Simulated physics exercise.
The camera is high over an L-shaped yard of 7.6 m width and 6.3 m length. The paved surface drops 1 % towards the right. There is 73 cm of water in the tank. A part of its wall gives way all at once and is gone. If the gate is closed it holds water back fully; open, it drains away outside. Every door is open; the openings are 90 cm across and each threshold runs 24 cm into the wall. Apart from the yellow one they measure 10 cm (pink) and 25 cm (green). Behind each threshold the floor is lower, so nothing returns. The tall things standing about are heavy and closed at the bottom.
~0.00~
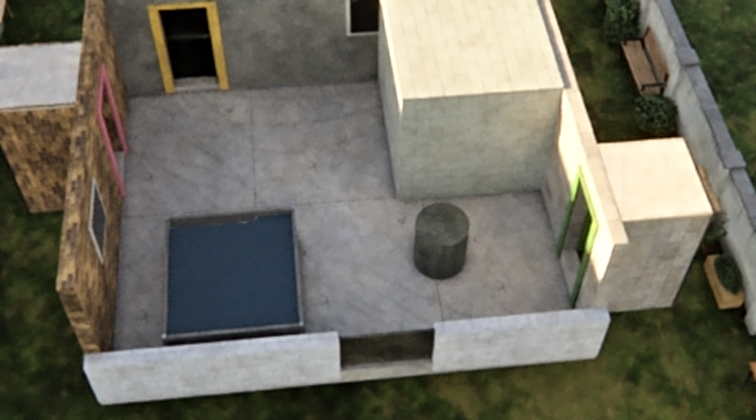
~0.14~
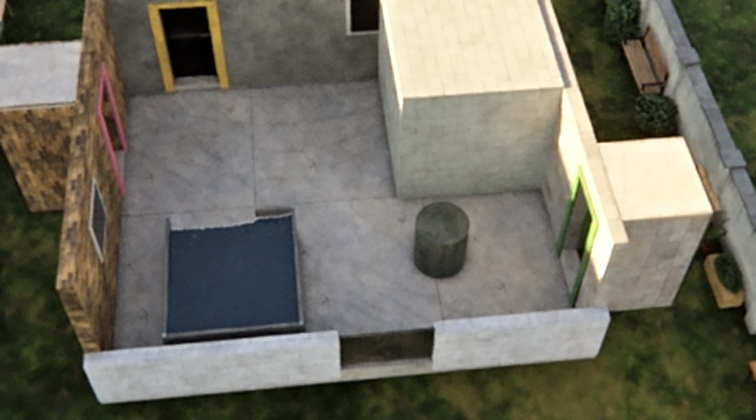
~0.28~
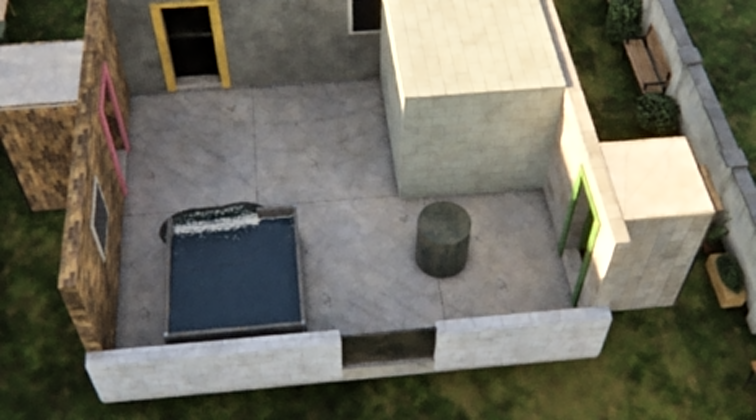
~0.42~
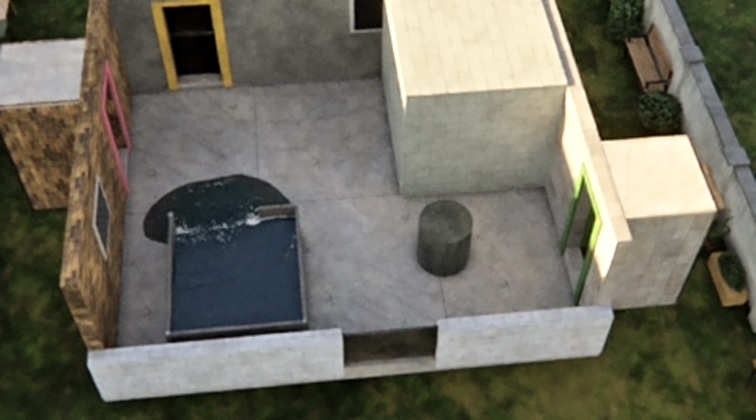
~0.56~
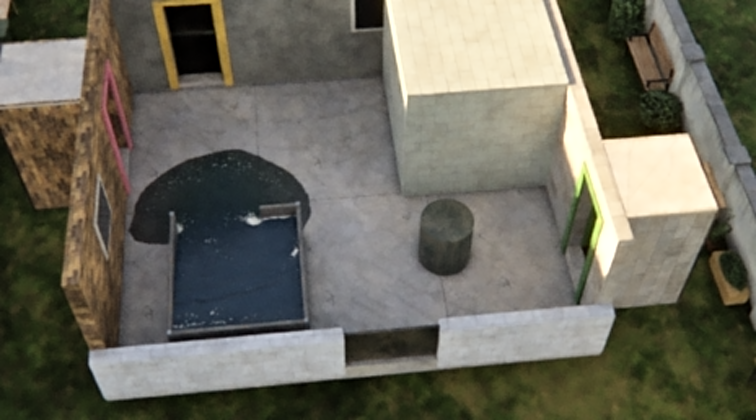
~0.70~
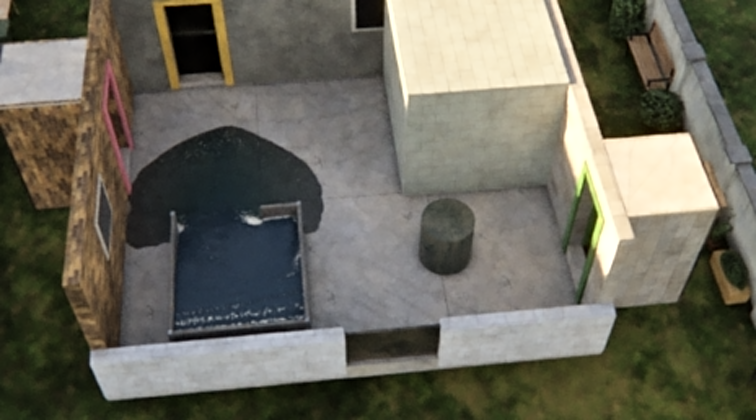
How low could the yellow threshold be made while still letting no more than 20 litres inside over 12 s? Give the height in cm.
Close to 30 cm is just enough.
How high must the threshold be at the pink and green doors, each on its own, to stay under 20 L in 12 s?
About 16 cm at pink and 8.5 cm at green.
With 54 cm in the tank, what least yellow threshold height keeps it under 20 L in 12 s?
Some 21 cm.
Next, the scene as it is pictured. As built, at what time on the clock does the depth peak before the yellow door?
Near 2.4 s.
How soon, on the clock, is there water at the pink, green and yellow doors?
Pink 0.8 s, green 8.5 s, yellow 1.0 s.
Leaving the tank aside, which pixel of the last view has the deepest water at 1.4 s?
Around (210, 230).
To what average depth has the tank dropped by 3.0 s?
About 28 cm.
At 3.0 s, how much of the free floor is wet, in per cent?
Near 45 per cent is wet.
After 1.4 s water covers 40 % of the floor, deepest (36 cm) near (210, 230); 18 cm at the yellow door, 24 litres in over its 11 cm threshold.
After 3.0 s water covers 45 % of the floor, deepest (37 cm) near (153, 95); 29 cm at the yellow door, 227 litres in over its 11 cm threshold.
After 12.0 s water covers 95 % of the floor, deepest (19 cm) near (549, 196); 7 cm at the yellow door, 356 litres in over its 11 cm threshold.
At the yellow door as built, the water arrived by 1.1 s and peaked near 37 cm at 2.4 s.
With a threshold of 26 cm, 46 litres would have come in within the 12 s; with 35.5 cm, 3 litres. So under 20 litres takes about 30 cm.
